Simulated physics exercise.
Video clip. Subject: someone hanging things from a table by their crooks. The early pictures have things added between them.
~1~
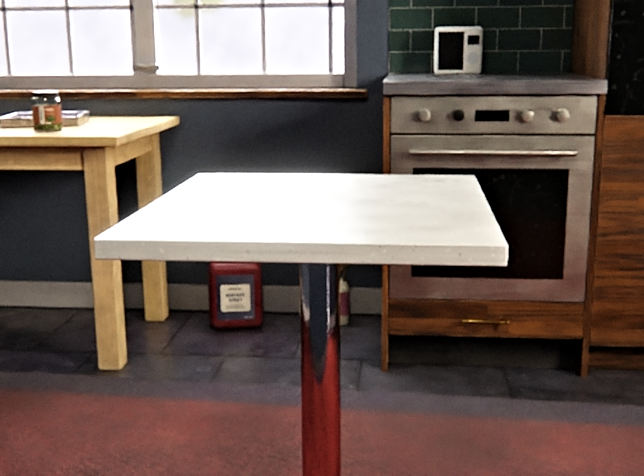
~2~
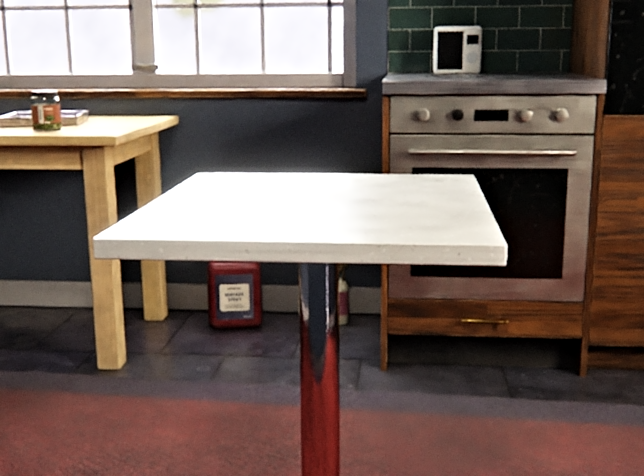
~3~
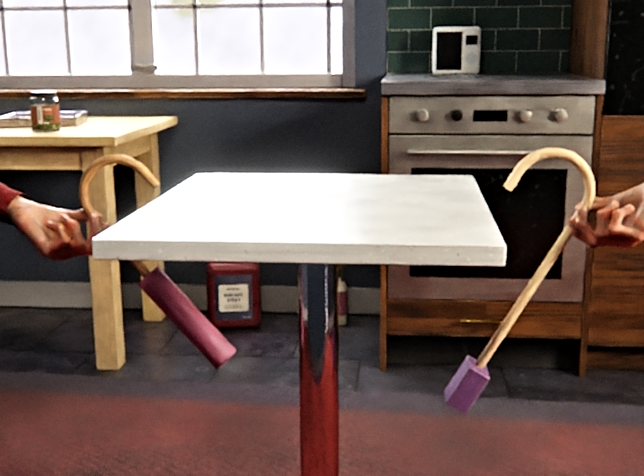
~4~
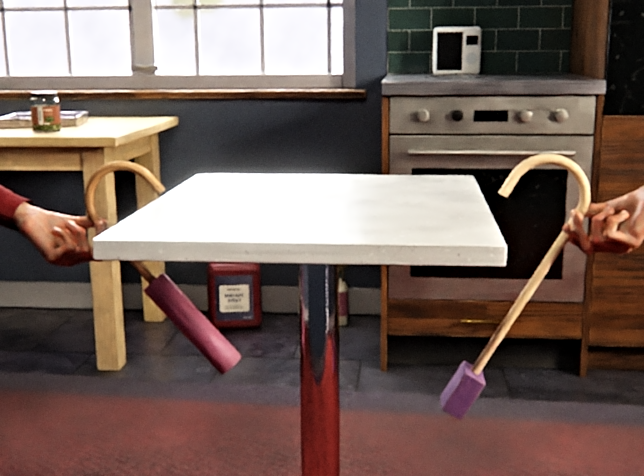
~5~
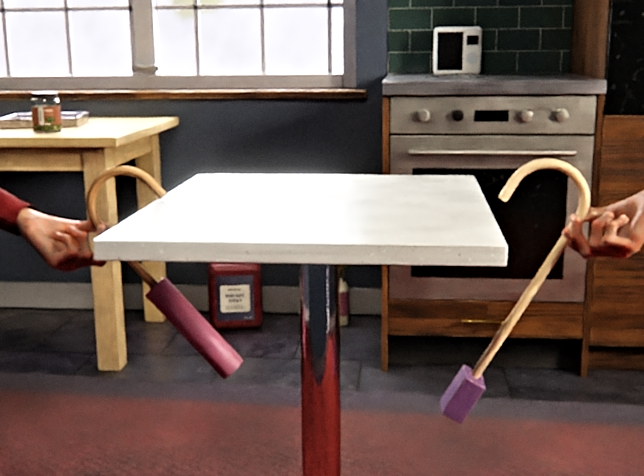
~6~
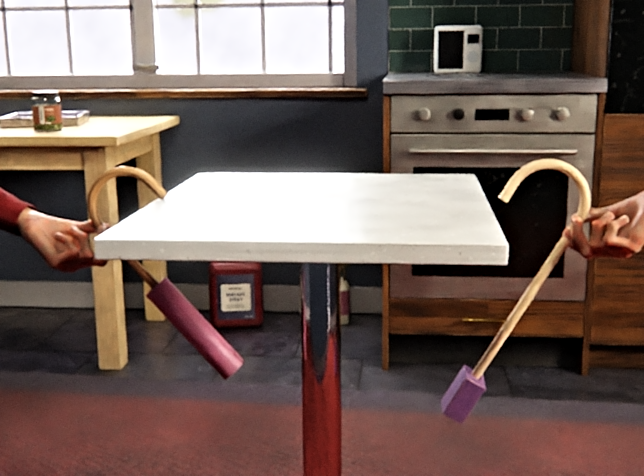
Two hands bringing a pink umbrella and a purple brush by crooked handles to opposite edges of a white table, still gripping them.
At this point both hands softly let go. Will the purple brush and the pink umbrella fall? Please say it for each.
As I see it, the purple brush will come off; the pink umbrella will stay on.
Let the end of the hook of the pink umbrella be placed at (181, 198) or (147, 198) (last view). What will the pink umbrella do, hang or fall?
In turn: Stays put; tumbles.
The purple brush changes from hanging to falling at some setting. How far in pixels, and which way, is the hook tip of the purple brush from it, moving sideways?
Move it 16 pixels left.
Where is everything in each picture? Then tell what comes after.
In the first picture, table (319, 210).
In the second picture, table (318, 209).
In the third picture, still on the way; purple brush (499, 275); table (317, 210).
In the fourth picture, still on the way; pink umbrella (176, 263); table (318, 210).
In the fifth picture, still on the way; purple brush (494, 286); table (318, 210).
In the sixth picture, in place, still held; purple brush (495, 286); pink umbrella (179, 268); table (319, 209).
Then, 0.28 s later than the last frame, purple brush dropping near (490, 440); pink umbrella at rest near (177, 268).
Then, 0.44 s later than the last frame, purple brush dropping; pink umbrella at rest near (175, 268).
When it is over, the purple brush slips off; the pink umbrella hangs from the table, near (178, 268).
